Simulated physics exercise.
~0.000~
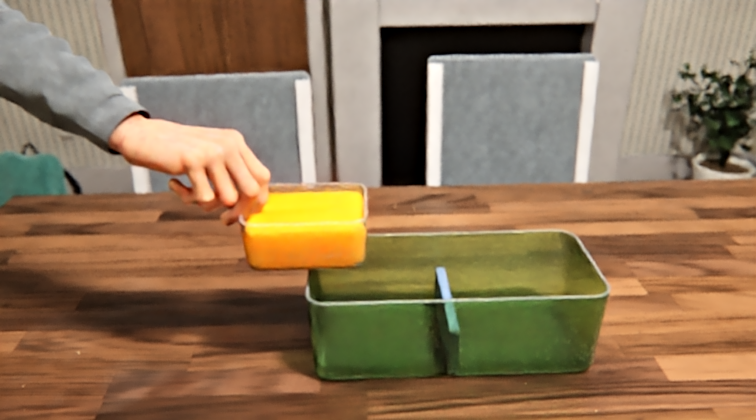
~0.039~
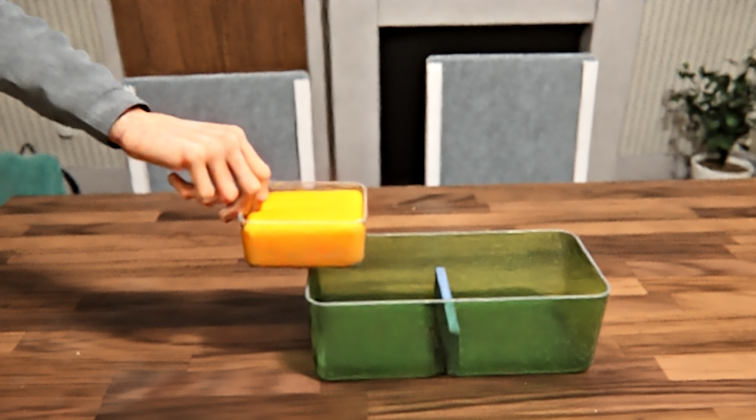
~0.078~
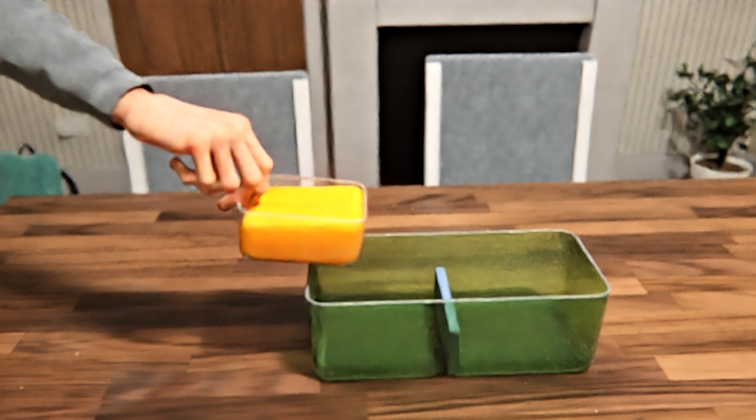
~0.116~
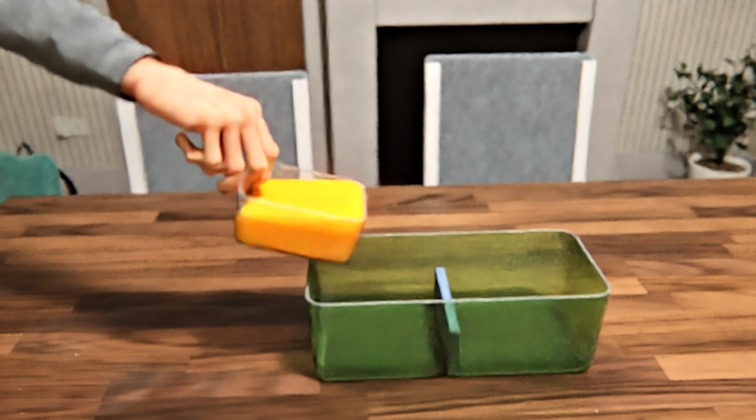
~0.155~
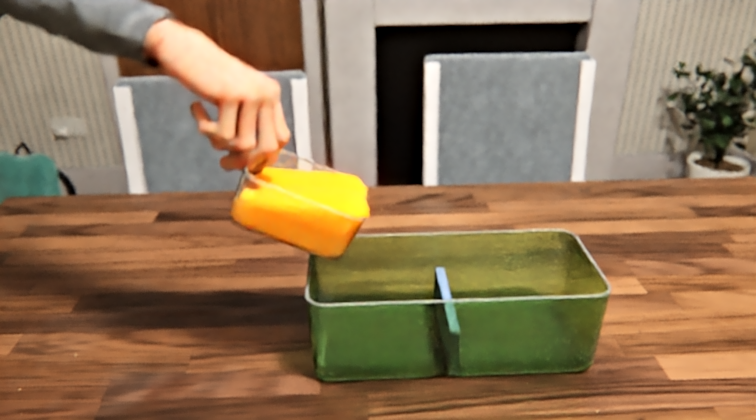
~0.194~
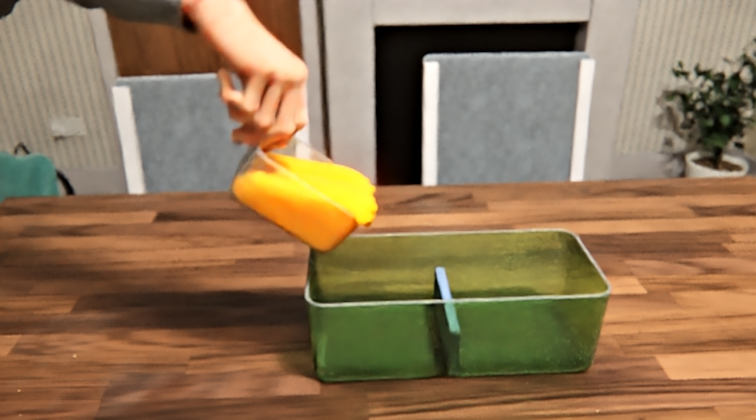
In a room with a wooden table, seen from the front and slightly above by a still camera, two grey chairs stand behind it, with a plant at right. A hand in a grey sleeve holds a clear food box of orange-yellow juice at left, above and beside an empty green oblong basin with a divider. The hand rises and turns, tilting the box steadily rightwards, and the juice bulges over its right lip.
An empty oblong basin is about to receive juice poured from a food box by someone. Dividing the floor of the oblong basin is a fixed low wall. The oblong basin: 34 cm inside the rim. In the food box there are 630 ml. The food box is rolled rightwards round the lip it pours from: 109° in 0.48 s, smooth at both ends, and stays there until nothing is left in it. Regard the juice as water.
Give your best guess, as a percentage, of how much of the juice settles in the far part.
I would say 52 per cent of it settles there.
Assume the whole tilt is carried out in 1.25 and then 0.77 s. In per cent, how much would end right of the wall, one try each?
Roughly 35 per cent the first time and 60 per cent the second.
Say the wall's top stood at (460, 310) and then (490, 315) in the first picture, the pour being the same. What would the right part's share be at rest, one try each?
In turn about 35 and 10 per cent.
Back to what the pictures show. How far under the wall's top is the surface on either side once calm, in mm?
It's around 48 mm on the left side and around 46 mm on the right side.
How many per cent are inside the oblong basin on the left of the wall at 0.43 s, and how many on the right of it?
Left roughly 22, right roughly 1.
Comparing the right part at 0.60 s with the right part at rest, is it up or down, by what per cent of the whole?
Result: A decrease, close to 7.
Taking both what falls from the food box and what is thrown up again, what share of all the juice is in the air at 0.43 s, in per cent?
Near 56 in a hundred.
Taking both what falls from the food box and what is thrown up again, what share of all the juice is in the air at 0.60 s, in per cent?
Near 8 per cent, I'd say.
Then, 0.43 s in, the tilt is 106° and 22 per cent is still to pour, 22 is left of the wall and 1 right of it.
Then, 0.60 s in, the tilt is 109° and 2 per cent is still to pour, 30 is left of the wall and 60 right of it.
Then, 0.78 s in, the tilt is 109° and 0 per cent is still to pour, 40 is left of the wall and 41 right of it.
Then, 0.98 s in, the tilt is 109° and 0 per cent is still to pour, 44 is left of the wall and 52 right of it.
Finally, 44 per cent lies left of the wall, 52 right of it and 4 outside.
